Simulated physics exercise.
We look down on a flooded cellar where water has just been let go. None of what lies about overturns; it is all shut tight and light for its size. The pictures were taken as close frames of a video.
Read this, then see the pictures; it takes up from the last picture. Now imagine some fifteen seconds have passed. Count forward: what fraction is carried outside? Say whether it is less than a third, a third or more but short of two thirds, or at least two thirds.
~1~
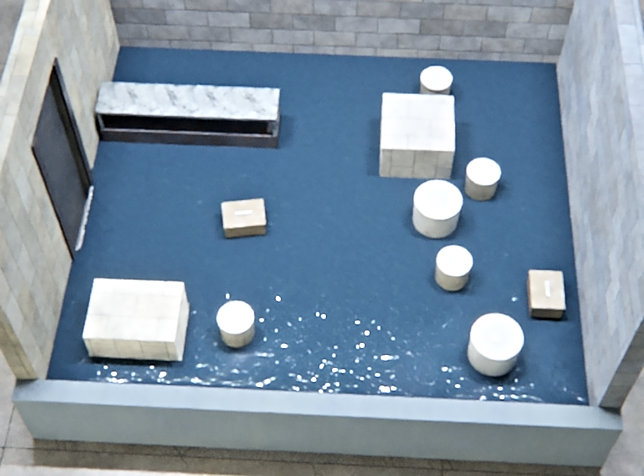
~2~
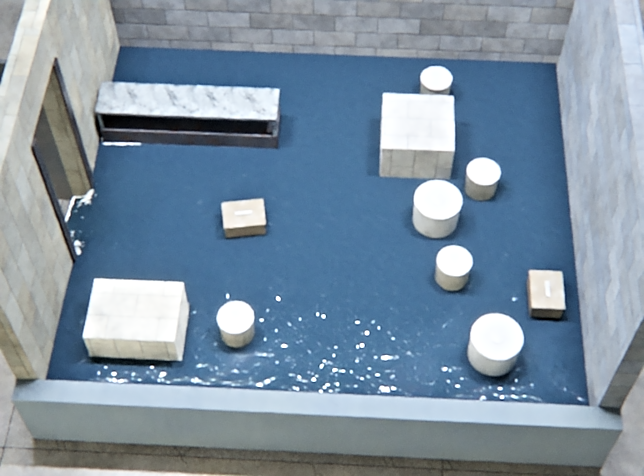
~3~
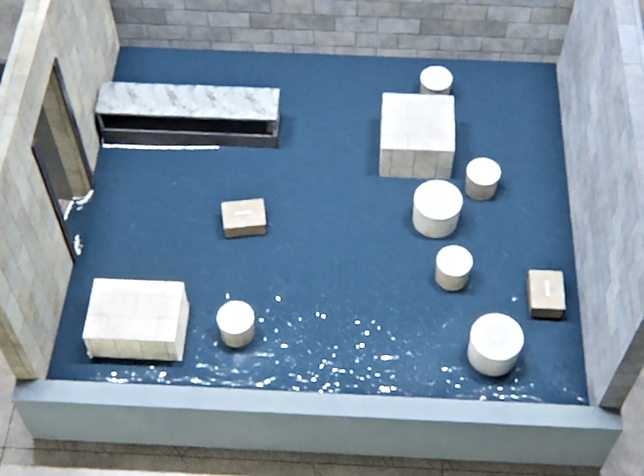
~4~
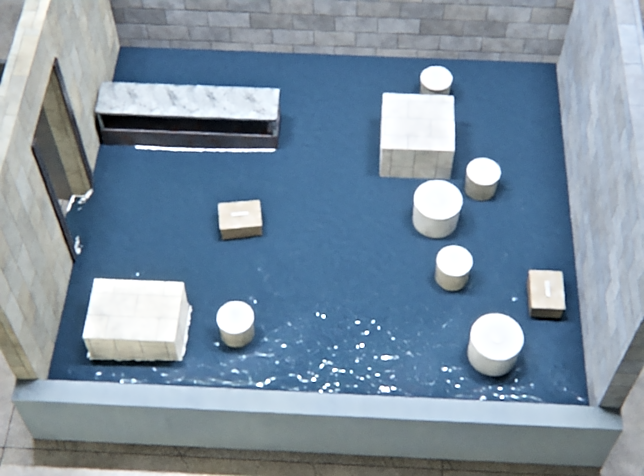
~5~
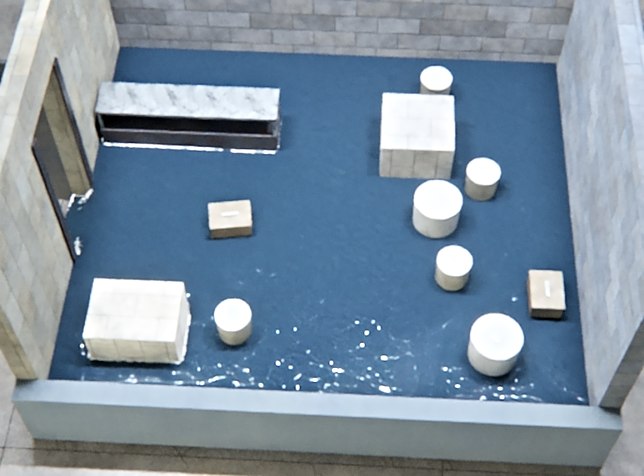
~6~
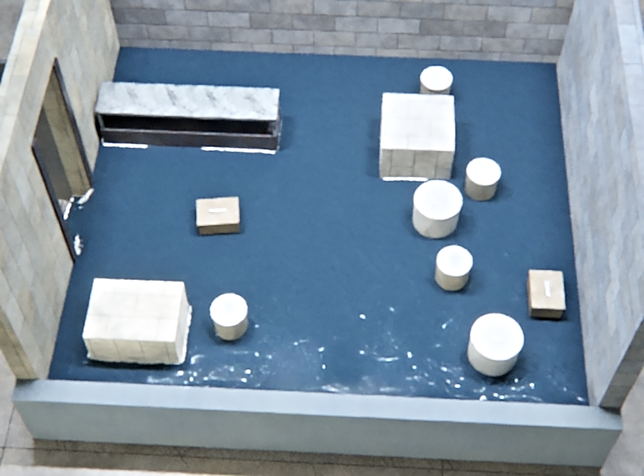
Well, what gets flushed out makes up a share smaller than a third.
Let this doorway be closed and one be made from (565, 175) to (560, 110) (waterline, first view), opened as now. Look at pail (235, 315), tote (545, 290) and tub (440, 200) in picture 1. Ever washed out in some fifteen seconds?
In order: Remains, escapes, escapes.
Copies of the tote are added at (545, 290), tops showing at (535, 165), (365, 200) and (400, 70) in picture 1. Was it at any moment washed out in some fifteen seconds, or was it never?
Sure - one by one that's in the room, then out of the room, then in the room.
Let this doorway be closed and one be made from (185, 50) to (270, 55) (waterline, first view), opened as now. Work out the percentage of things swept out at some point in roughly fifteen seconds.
About 20 per cent.
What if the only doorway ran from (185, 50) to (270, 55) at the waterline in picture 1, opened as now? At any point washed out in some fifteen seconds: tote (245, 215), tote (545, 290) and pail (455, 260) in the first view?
The three read escape, no escape and no escape, respectively.
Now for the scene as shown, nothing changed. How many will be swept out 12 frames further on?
1.
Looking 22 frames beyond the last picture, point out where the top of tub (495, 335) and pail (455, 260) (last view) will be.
Roughly (436, 344) for one and (365, 272) for the other.
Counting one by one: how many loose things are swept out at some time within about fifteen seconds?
The figure is 2.
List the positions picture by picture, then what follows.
In the first frame, a tote at (244, 213), afloat; a pail at (235, 317), afloat; 0 of 8 have shifted.
In the second frame, a tote at (244, 213) floats; a pail at (235, 317), afloat; 0 of 8 have shifted.
In the third frame, a tote at (244, 213), afloat; a pail at (235, 317), afloat; 0 of 8 have shifted.
In the fourth frame, a tote at (240, 215), afloat, close to its start; a pail at (235, 317) floats; 0 of 8 have shifted.
In the fifth frame, a tote at (230, 214) floats, close to its start; a pail at (233, 315) floats, close to its start; 1 of 8 have shifted.
In the sixth frame, a tote at (218, 211), afloat, close to its start; a pail at (229, 310) floats, close to its start; 2 of 8 have shifted.
A moment on, 0 of 8 are out; 8 afloat.
Next, 1 of 8 are out; 7 afloat.
Later, 2 of 8 are out; 6 afloat.
In the end, 2 of 8 are out; 6 afloat.
